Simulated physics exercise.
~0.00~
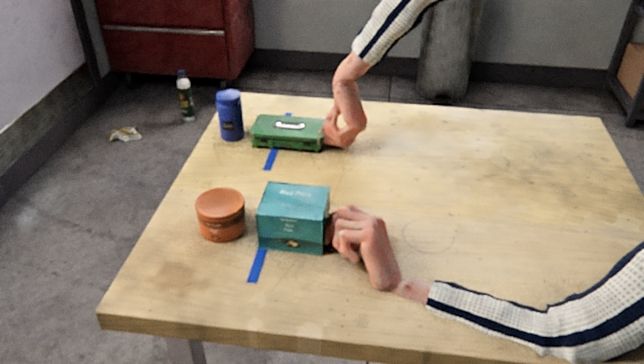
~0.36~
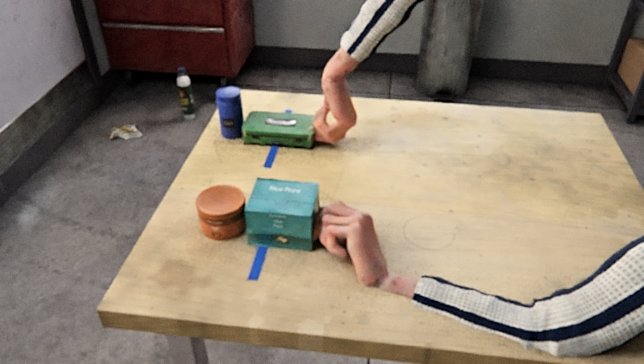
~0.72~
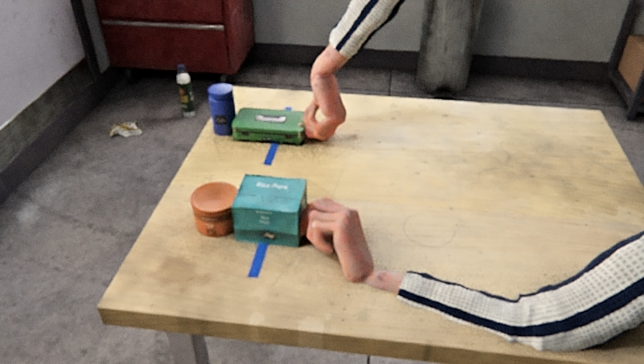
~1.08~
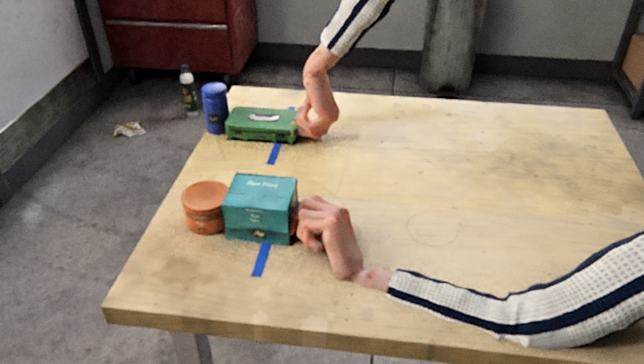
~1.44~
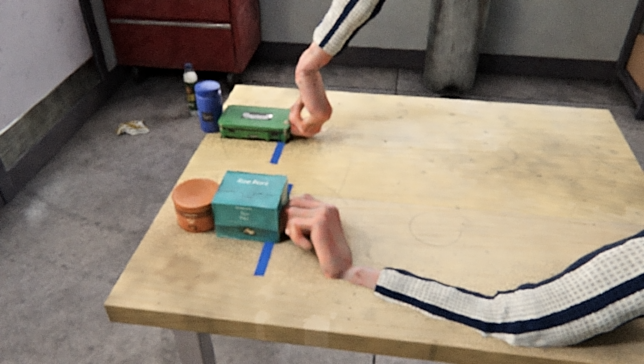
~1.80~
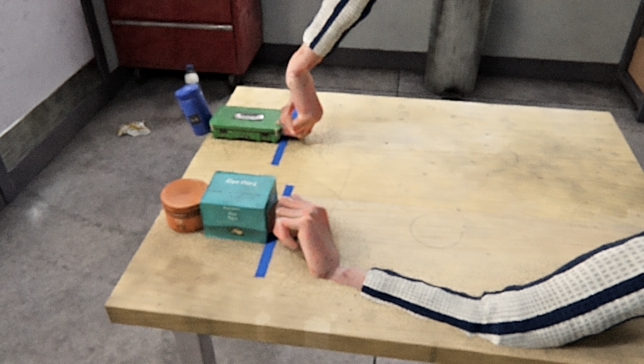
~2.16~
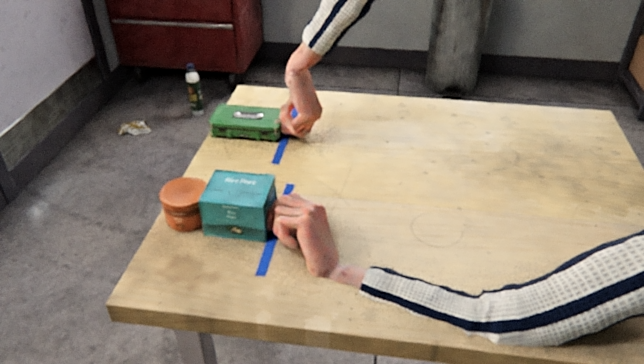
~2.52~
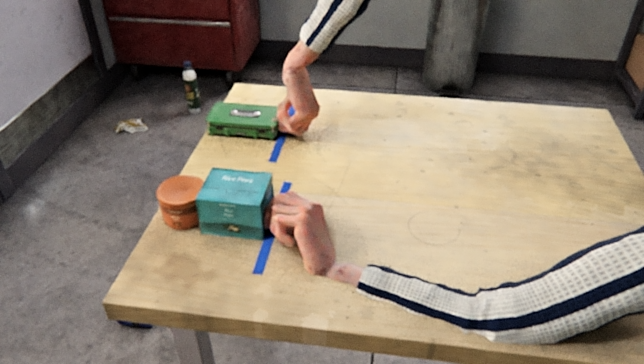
Two hands in striped white sleeves reach in from the right over a wooden table, one pushing a turquoise box and the other a green case. In front of the box sits an orange tub, and in front of the case stands a blue jar near the table's left edge. The hands slide everything steadily leftward across strips of blue tape. The blue jar reaches the edge, tips outward and drops out of sight, while the pushing comes to a stop. At the end the orange tub remains on the table beside the box, and the jar lies on the floor.
